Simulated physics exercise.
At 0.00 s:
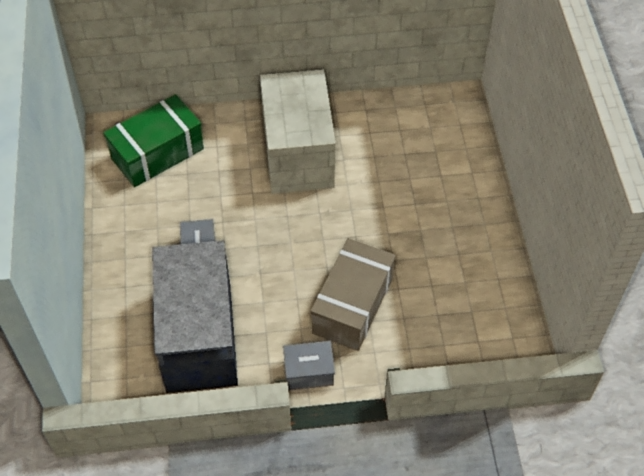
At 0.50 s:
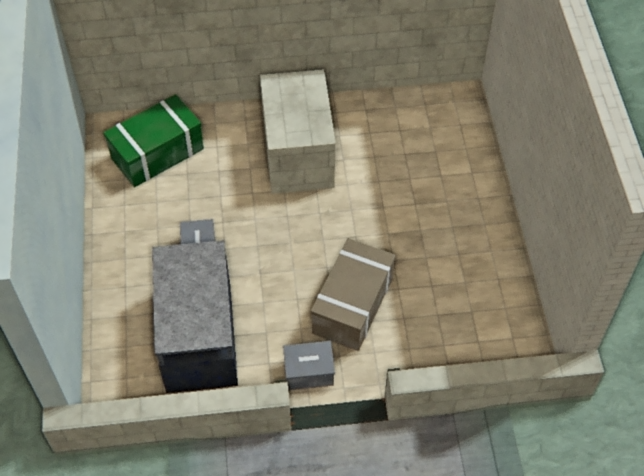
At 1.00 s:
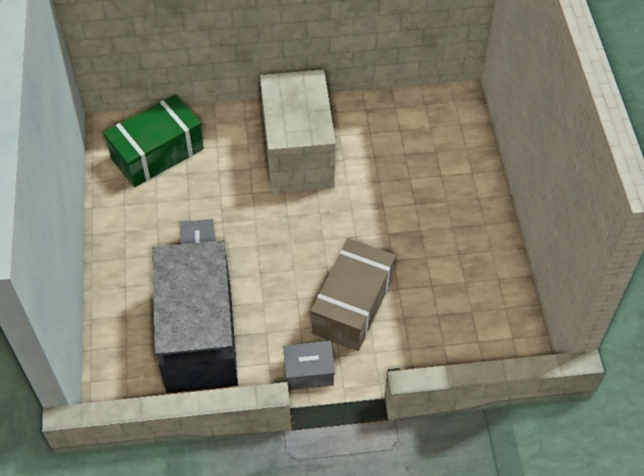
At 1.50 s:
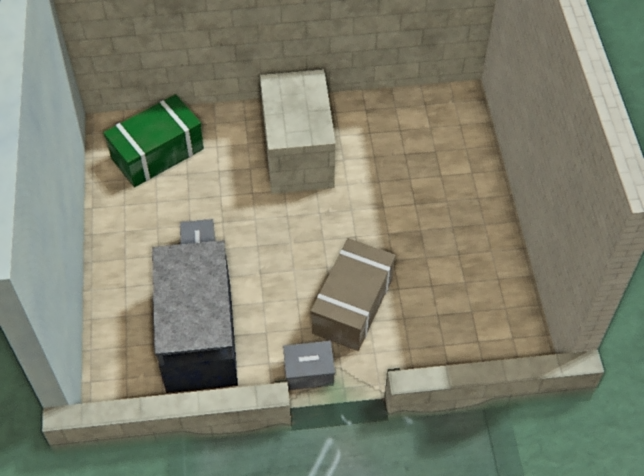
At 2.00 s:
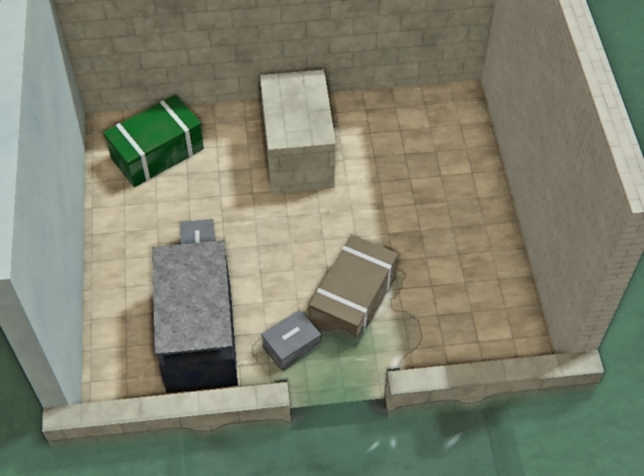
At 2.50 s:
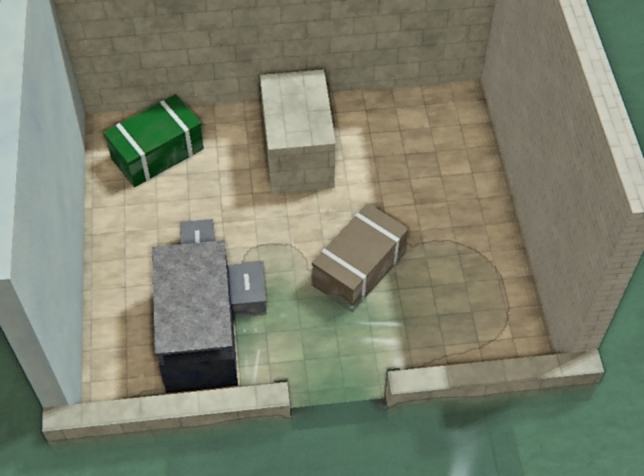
A small walled room with a tan tiled floor and a gap in its low front wall is seen from above by a still camera. A green trunk sits at back left, a pale block at back centre, a dark grey block at front left with a small grey box behind it, and a brown trunk and another grey box near the gap. Greenish water spreads outside, then enters through the gap, pushing the nearer grey box left against the dark block and turning the brown trunk slightly.
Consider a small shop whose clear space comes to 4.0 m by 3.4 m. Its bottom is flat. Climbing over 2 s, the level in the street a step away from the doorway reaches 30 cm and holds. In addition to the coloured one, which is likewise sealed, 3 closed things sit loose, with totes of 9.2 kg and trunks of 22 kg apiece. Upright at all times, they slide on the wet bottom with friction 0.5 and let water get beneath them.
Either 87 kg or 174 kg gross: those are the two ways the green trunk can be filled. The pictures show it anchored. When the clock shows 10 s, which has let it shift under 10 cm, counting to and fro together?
Both are sufficient.
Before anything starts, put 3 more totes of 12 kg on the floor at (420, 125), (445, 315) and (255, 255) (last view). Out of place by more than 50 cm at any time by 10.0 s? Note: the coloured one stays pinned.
Listed in order, they go over the bar, beneath the bar, over the bar.
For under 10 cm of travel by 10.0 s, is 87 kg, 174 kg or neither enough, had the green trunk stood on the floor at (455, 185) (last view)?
Note: Both OK.
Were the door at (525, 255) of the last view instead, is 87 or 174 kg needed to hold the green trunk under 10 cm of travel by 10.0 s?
Under that change the small mass suffices.
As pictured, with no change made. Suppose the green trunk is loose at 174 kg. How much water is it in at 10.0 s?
Depth: Approx. 15 cm.
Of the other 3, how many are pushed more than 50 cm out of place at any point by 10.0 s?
It works out to 2.
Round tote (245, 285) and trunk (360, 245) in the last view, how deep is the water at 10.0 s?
Close to 12 and 17 centimetres.
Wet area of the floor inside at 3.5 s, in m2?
I'd estimate close to 7.5 m2.
After 3.5 s the green trunk would be 0 cm from its start with 87 kg and 0 cm from its start with 174 kg; 2 cm of water round it then.
After 4.5 s the green trunk would be 0 cm from its start with 87 kg and 0 cm from its start with 174 kg; 5 cm of water round it then.
After 7.0 s the green trunk would be 0 cm from its start with 87 kg and 0 cm from its start with 174 kg; 11 cm of water round it then.
After 10.0 s the green trunk would be 0 cm from its start with 87 kg and 0 cm from its start with 174 kg; 15 cm of water round it then.
